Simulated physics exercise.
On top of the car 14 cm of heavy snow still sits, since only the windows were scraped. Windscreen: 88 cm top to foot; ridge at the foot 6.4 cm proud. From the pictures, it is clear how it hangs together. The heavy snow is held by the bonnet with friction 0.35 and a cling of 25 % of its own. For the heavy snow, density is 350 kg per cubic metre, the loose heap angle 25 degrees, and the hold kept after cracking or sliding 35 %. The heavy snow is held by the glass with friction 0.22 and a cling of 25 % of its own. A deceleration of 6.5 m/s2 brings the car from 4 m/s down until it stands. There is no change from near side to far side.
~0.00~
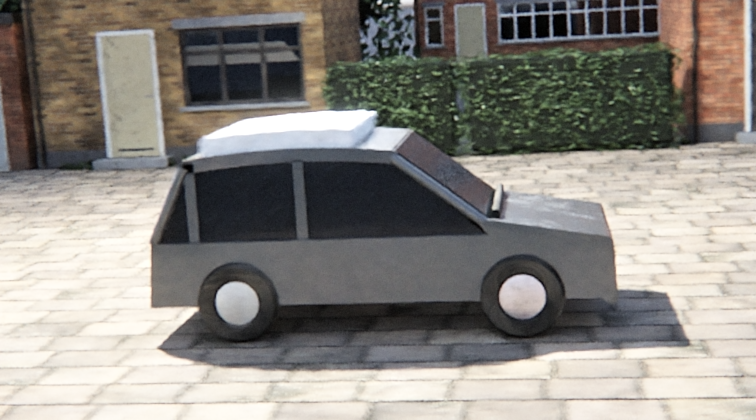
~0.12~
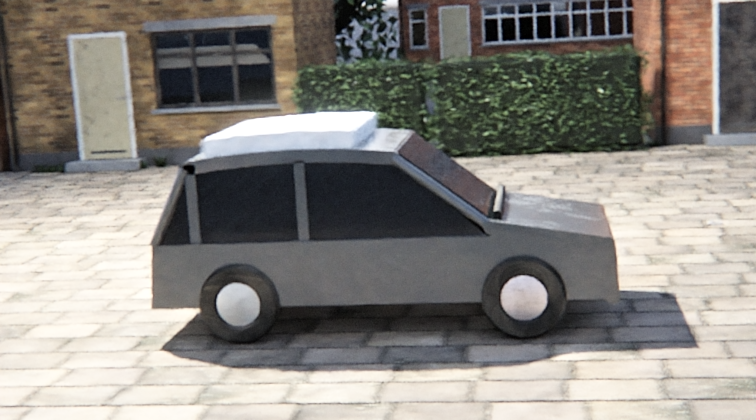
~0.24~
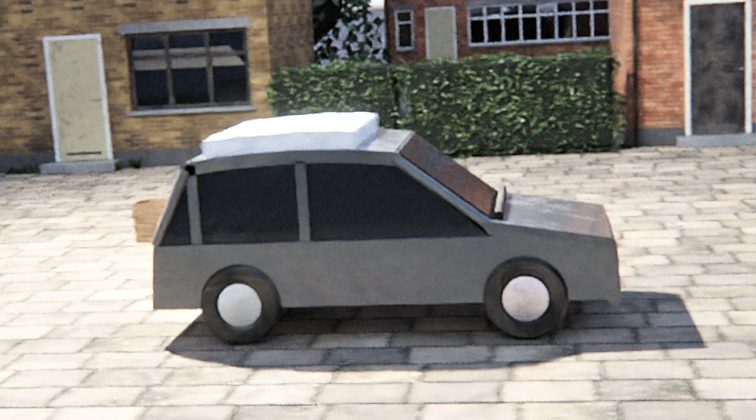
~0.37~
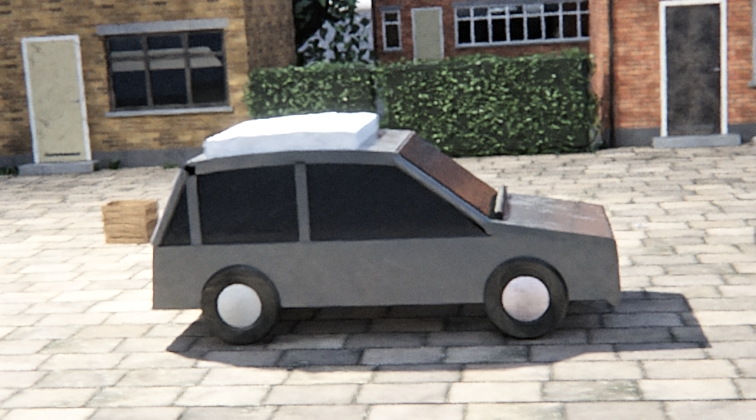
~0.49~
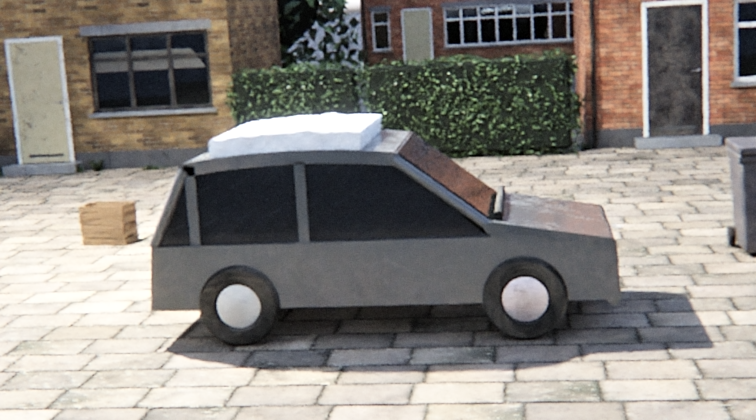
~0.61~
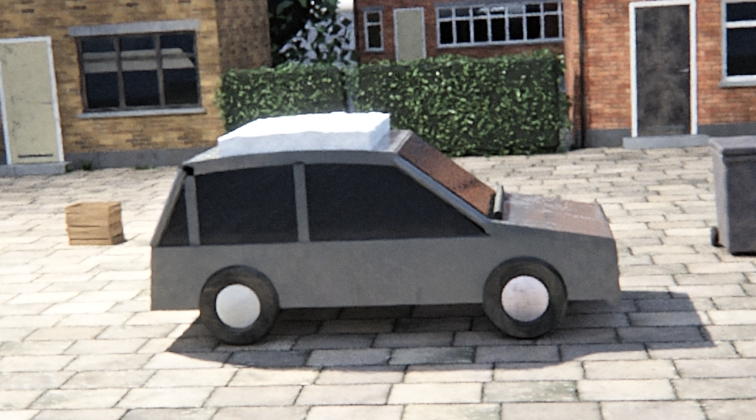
Grey car slowing as it drives right past brick houses and a hedge, the snow slab on its roof sliding slightly forward.
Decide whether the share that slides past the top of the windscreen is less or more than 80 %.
What slides past the top of the windscreen ends up beneath 80 %.
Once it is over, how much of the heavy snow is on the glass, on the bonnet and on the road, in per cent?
In the end some 6 percent lies on the glass, 8 percent on the bonnet, and 0 percent on the road.
After 0.94 s, 90 % of the snow is on the roof, 10 % on the glass, none on the bonnet and none has gone off the nose.
After 1.33 s, 86 % of the snow is on the roof, 14 % on the glass, none on the bonnet and none has gone off the nose.
After 1.72 s, 86 % of the snow is on the roof, 6 % on the glass, 8 % on the bonnet and none has gone off the nose.
After 2.12 s, 86 % of the snow is on the roof, 6 % on the glass, 8 % on the bonnet and none has gone off the nose.
After 2.40 s, at the end, 86 % of the snow is on the roof, 6 % on the glass, 8 % on the bonnet and none has gone off the nose.
